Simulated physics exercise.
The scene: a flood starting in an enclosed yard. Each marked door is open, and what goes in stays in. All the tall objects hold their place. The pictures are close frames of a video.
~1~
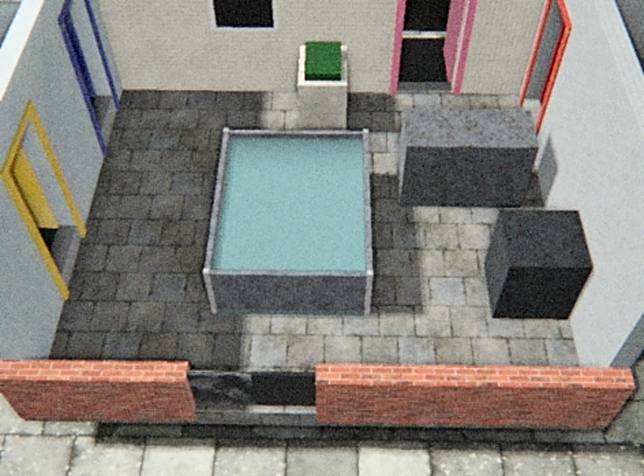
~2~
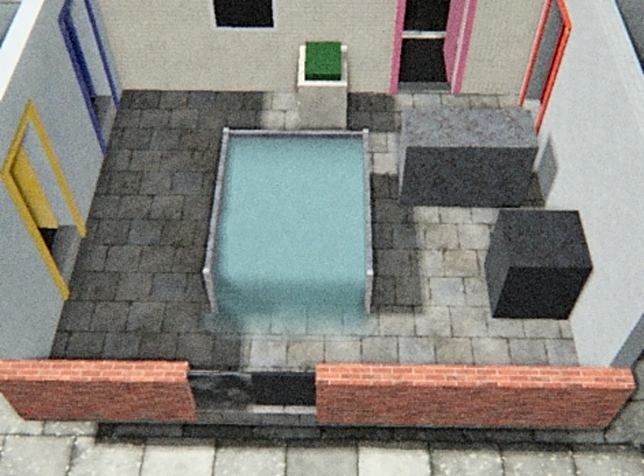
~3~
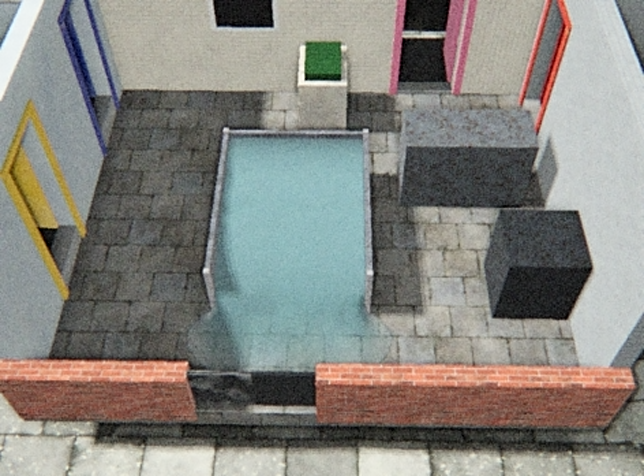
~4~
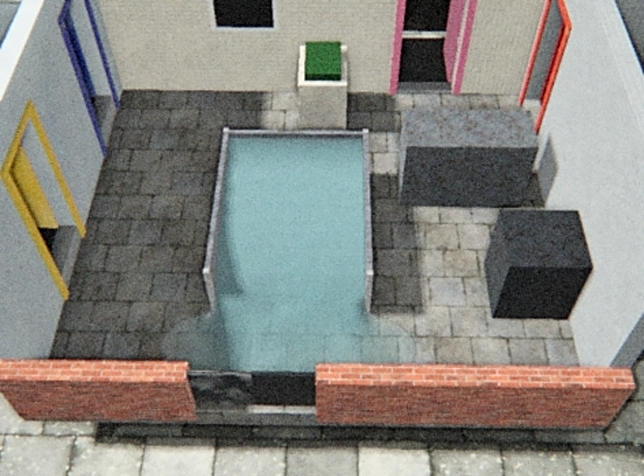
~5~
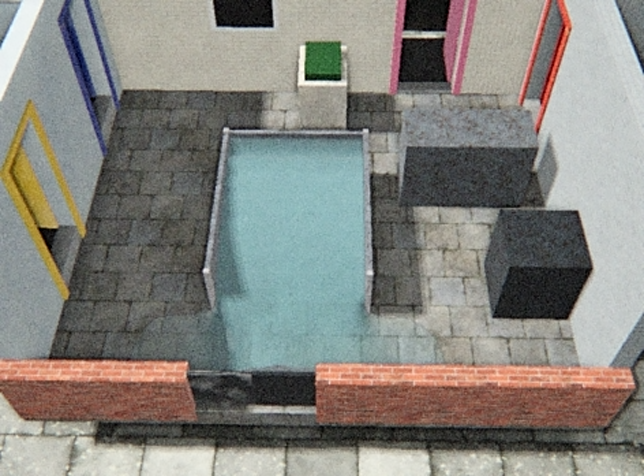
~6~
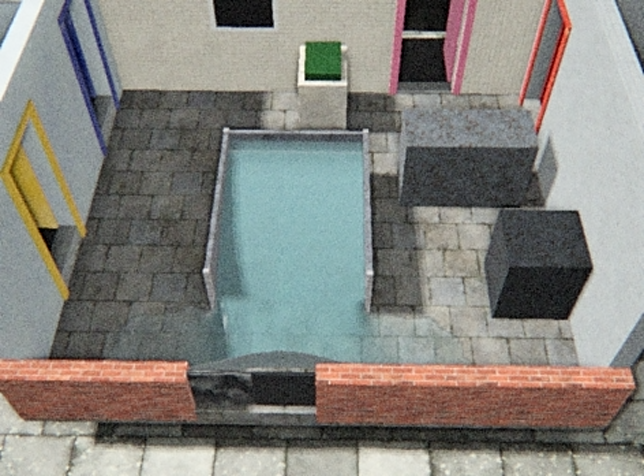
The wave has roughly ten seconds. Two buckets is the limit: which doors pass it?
The blue door holds within the limit; the yellow door holds within the limit; the red door holds within the limit; the pink door floods.
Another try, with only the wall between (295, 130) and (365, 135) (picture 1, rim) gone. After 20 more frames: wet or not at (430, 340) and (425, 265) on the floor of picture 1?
As listed: Clear, clear.
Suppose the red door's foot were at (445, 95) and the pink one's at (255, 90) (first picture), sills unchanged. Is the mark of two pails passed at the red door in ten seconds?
Then: The red one takes less.
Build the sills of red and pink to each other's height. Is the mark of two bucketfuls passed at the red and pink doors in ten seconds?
Then: The red door passes that mark; the pink door keeps below it.
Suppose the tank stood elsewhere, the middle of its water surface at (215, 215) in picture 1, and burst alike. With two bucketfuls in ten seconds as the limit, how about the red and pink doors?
In short: Red lets less in, pink is over.
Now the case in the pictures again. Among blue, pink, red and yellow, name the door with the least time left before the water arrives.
It is the door marked yellow.
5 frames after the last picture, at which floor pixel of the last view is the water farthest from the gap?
Close to (580, 398).
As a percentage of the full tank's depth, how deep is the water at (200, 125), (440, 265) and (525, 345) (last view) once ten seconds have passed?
About 14, 14 and 18 per cent.
A moment on, water covers 25 % of the floor; the blue door not reached, the yellow door not reached, the red door not reached, the pink door not reached.
Next, water covers 35 % of the floor; the blue door not reached, the yellow door wet at the sill, nothing in, the red door not reached, the pink door not reached.
Then, water covers 70 % of the floor; the blue door wet at the sill, nothing in, the yellow door wet at the sill, nothing in, the red door wet at the sill, nothing in, the pink door not reached.
Later, water covers 95 % of the floor; the blue door wet at the sill, nothing in, the yellow door wet at the sill, nothing in, the red door wet at the sill, nothing in, the pink door under two buckets in.
In the end, water covers 100 % of the floor; the blue door wet at the sill, nothing in, the yellow door wet at the sill, nothing in, the red door wet at the sill, nothing in, the pink door far over two buckets in.
